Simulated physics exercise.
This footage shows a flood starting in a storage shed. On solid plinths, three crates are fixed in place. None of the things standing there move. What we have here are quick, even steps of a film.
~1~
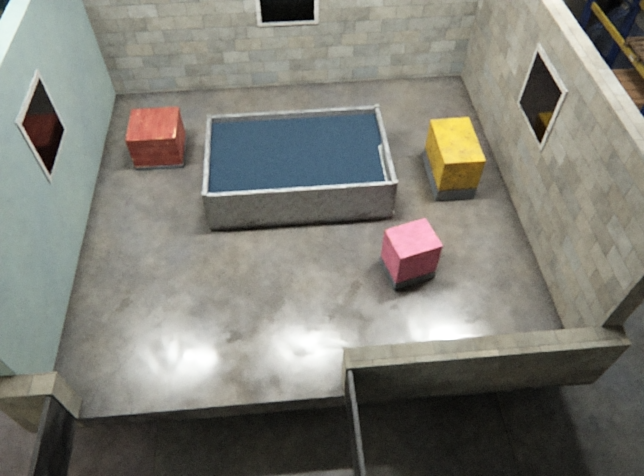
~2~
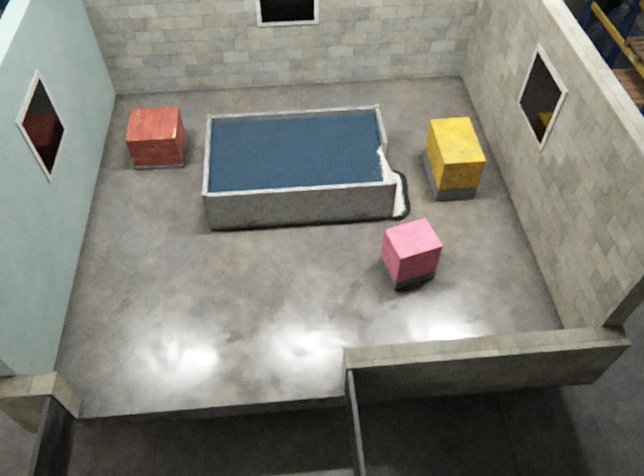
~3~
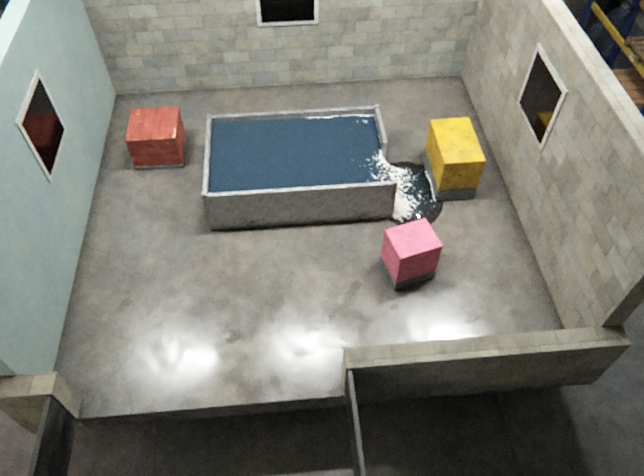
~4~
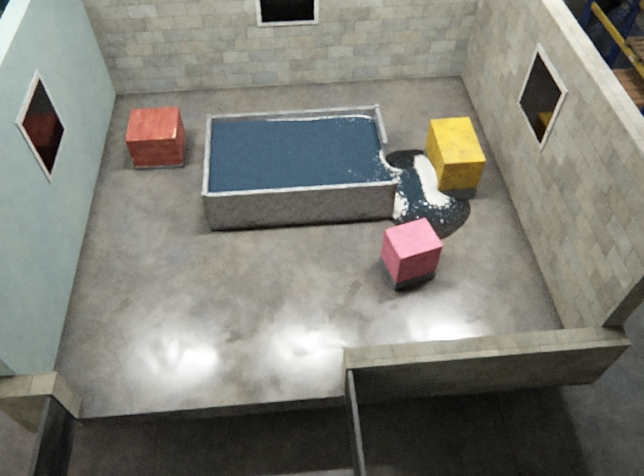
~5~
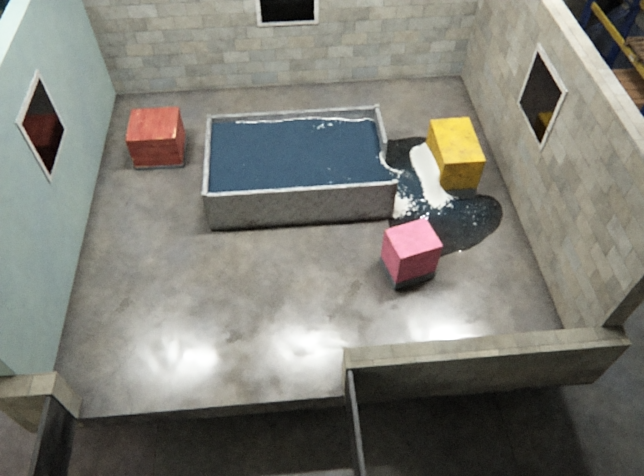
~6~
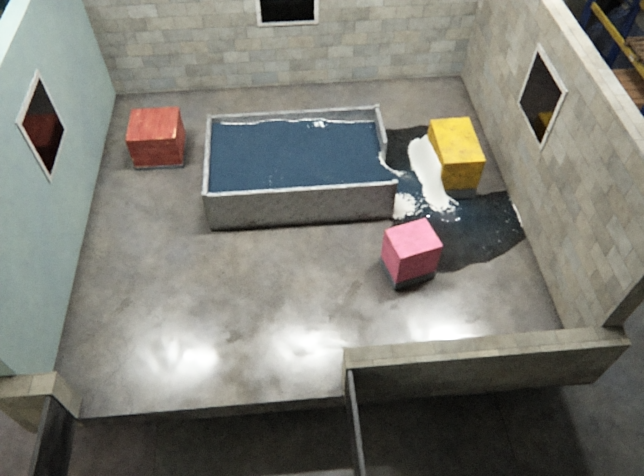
A storage shed with block walls and a grey concrete floor is seen from a fixed, high viewpoint. A low walled tank of blue water sits between a red block on the left and a yellow block on the right, with a pink block nearer the front. Water breaks out through the tank's right side, foams against the yellow block, and spreads darkly behind the pink block to the right wall.
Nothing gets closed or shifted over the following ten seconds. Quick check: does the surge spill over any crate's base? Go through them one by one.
At the end, pink crate: High enough. Yellow crate: Too low. Red crate: Too low.
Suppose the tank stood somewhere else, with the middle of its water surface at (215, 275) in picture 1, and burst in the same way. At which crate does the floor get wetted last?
Last: The red one.
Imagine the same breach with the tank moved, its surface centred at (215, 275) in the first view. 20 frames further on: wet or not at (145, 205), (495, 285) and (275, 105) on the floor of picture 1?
Results in order - left untouched, swamped, left untouched.
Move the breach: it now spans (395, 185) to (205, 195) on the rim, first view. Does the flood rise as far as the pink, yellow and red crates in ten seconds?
As I see it, the pink crate is overtopped, the yellow crate avoids the flood and the red crate avoids the flood.
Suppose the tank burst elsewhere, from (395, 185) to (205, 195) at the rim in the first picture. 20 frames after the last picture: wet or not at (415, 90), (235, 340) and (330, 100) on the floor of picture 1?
Taken in turn, that's not reached, reached, and finally not reached.
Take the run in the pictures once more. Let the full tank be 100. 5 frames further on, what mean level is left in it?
76 percent or so.
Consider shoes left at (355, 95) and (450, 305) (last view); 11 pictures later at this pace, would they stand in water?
The first place is inundated and the second is inundated.
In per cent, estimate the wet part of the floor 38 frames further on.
That works out at 95 %.
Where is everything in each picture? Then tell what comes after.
The first picture shows the open tank at (297, 152) is whole and still.
In the second picture, the front is at a hidden place, out from the gap at (385, 184).
In the third picture, water pours out at (384, 186) and has run to (424, 171).
In the fourth picture, the front is at (463, 210), out from the gap at (384, 187).
In the fifth picture, the front is at (495, 208), out from the gap at (384, 187).
In the sixth picture, the front is at (521, 232), out from the gap at (384, 186).
A moment on, water covers 20 % of the floor; the pink crate water round its plinth, the yellow crate water round its plinth, the red crate not reached.
Next, water covers 35 % of the floor; the pink crate water round its plinth, the yellow crate water round its plinth, the red crate not reached.
Then, water covers 55 % of the floor; the pink crate water round its plinth, the yellow crate water round its plinth, the red crate not reached.
Later, water covers 95 % of the floor; the pink crate water round its plinth, the yellow crate water round its plinth, the red crate water round its plinth.
In the end, water covers 100 % of the floor; the pink crate stayed above the water, the yellow crate was topped, the red crate was topped.
